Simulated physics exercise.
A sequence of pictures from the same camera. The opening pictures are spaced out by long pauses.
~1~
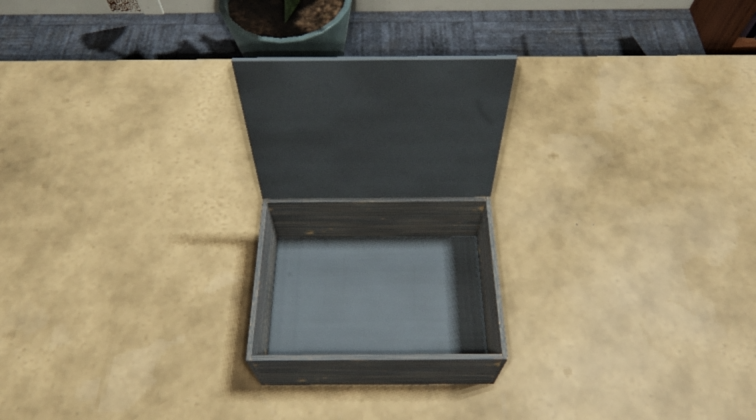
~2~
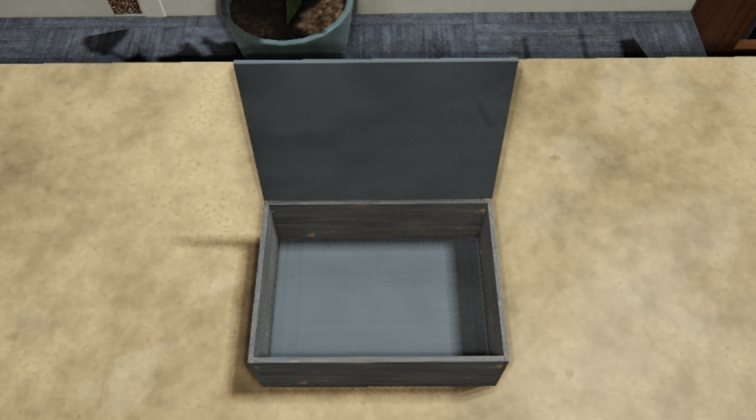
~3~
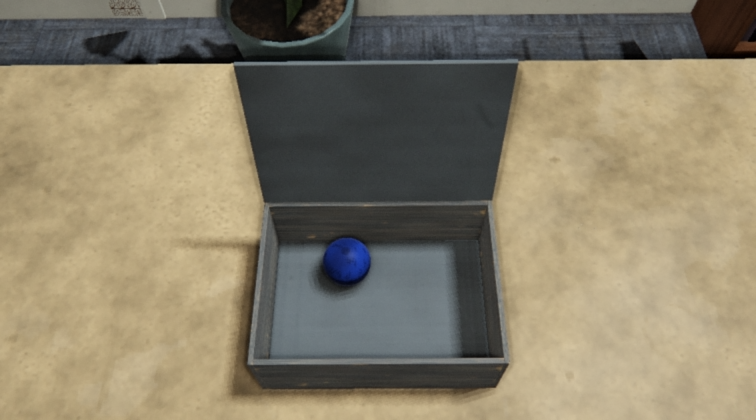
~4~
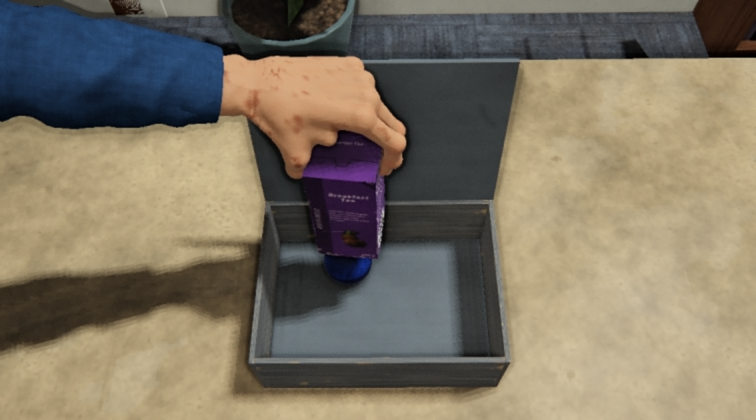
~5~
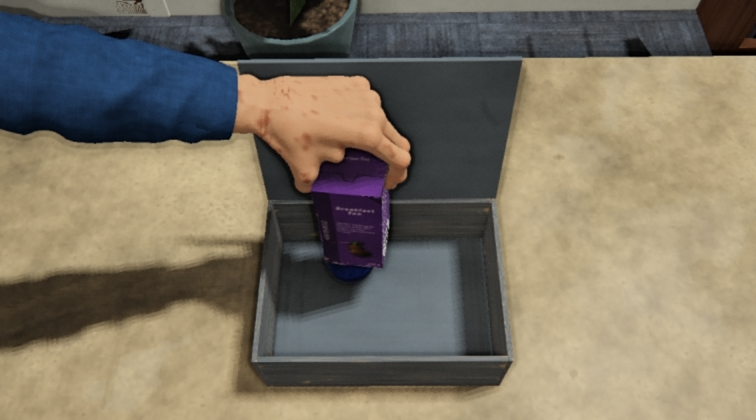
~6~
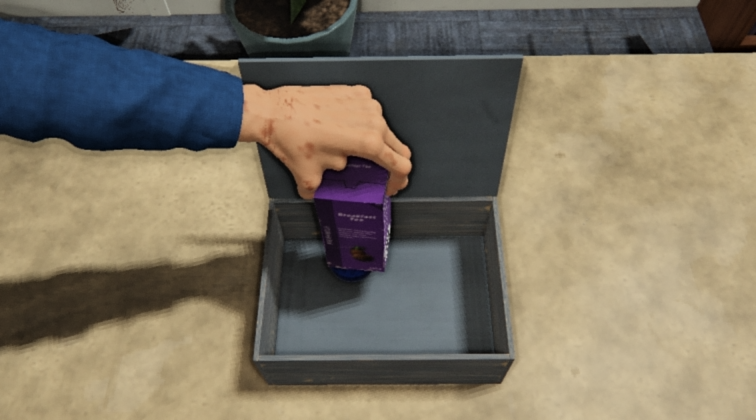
Blue ball appearing in an empty open grey box, then a blue-sleeved hand from the left lowering a purple carton over it.
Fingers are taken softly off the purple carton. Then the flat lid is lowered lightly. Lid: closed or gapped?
Most likely there will be no gap under the lid.
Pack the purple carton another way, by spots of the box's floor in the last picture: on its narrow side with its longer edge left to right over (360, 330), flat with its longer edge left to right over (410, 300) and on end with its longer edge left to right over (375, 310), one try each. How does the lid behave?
Case one lid shut, case two lid shut, case three lid open.
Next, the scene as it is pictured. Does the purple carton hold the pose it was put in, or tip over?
By the end it has leaned over.
Then, 0.60 s after the last picture, purple carton on its side near (416, 274); blue ball rolled about its own width.
Then, 1.50 s after the last picture, lid 68° above the rim; purple carton on its side near (414, 260); blue ball rolled about its own width.
Then, 1.90 s after the last picture, lid 17° above the rim; purple carton on its side near (414, 260); blue ball rolled about its own width.
At rest, lid shut; tipped over in the box, purple carton; blue ball in place. Seen from the same camera at the end, purple carton near (414, 260).
